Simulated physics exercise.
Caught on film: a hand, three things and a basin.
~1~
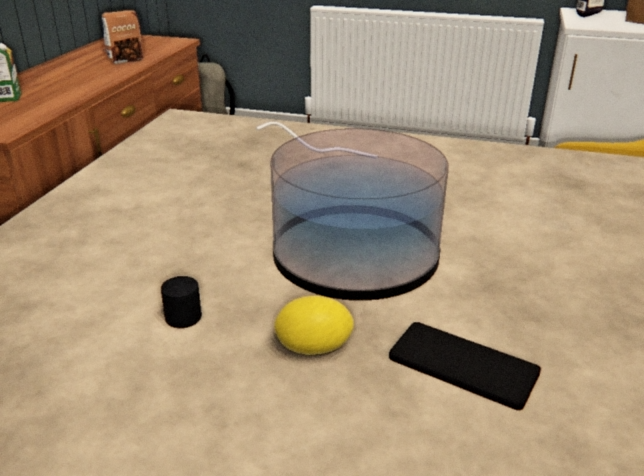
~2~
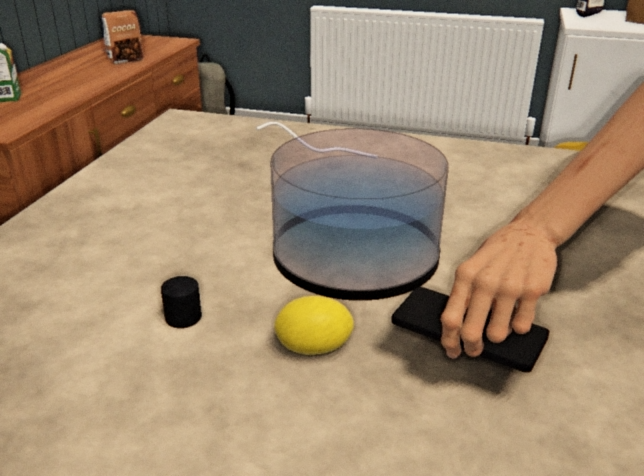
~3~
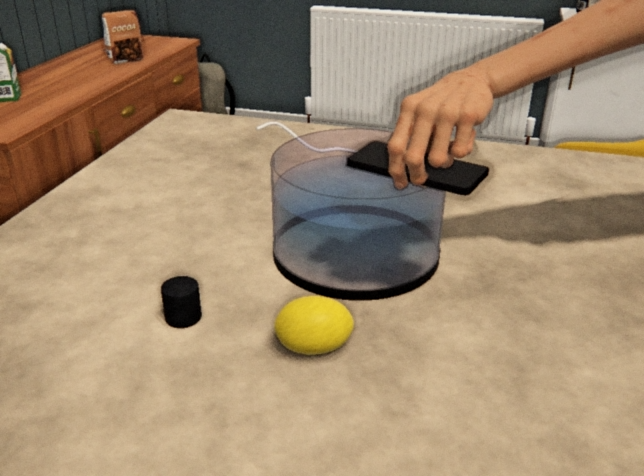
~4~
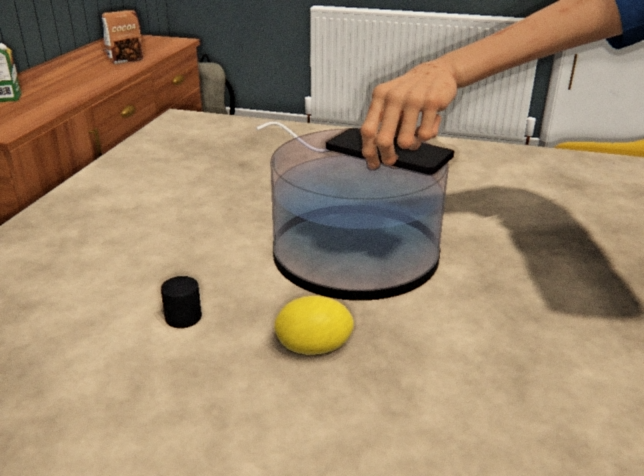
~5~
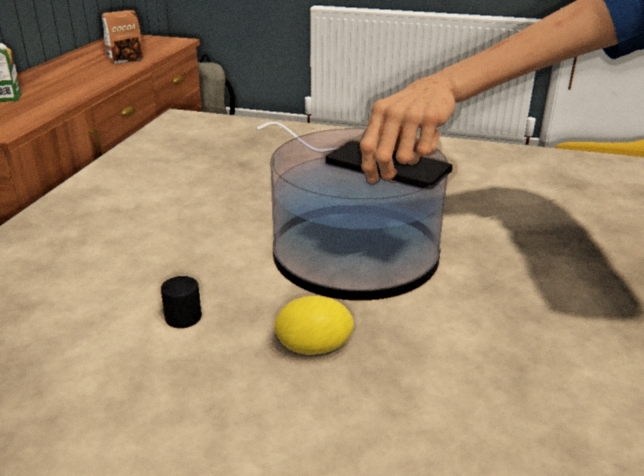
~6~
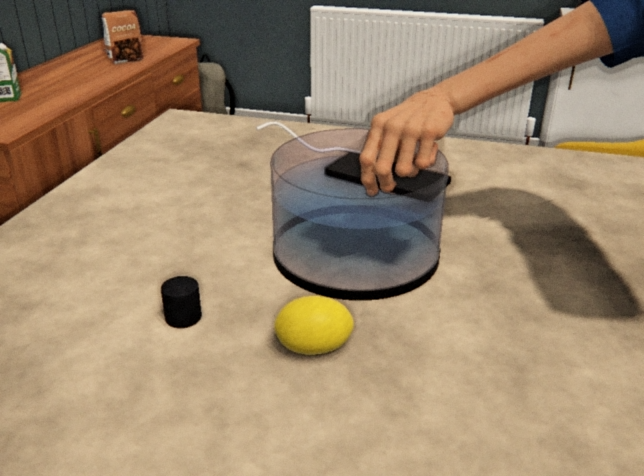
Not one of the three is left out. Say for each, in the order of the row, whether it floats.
Left goes to the bottom; middle stays at the surface; right goes to the bottom.
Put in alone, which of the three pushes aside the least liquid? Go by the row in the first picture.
It is the left thing.
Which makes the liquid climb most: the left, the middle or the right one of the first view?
That is the middle thing.
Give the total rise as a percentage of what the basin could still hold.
Some 22 per cent.
Next, the phone sinks.
After that, the lemon rides on the surface.
Finally, the iron weight sinks; afloat, lemon.
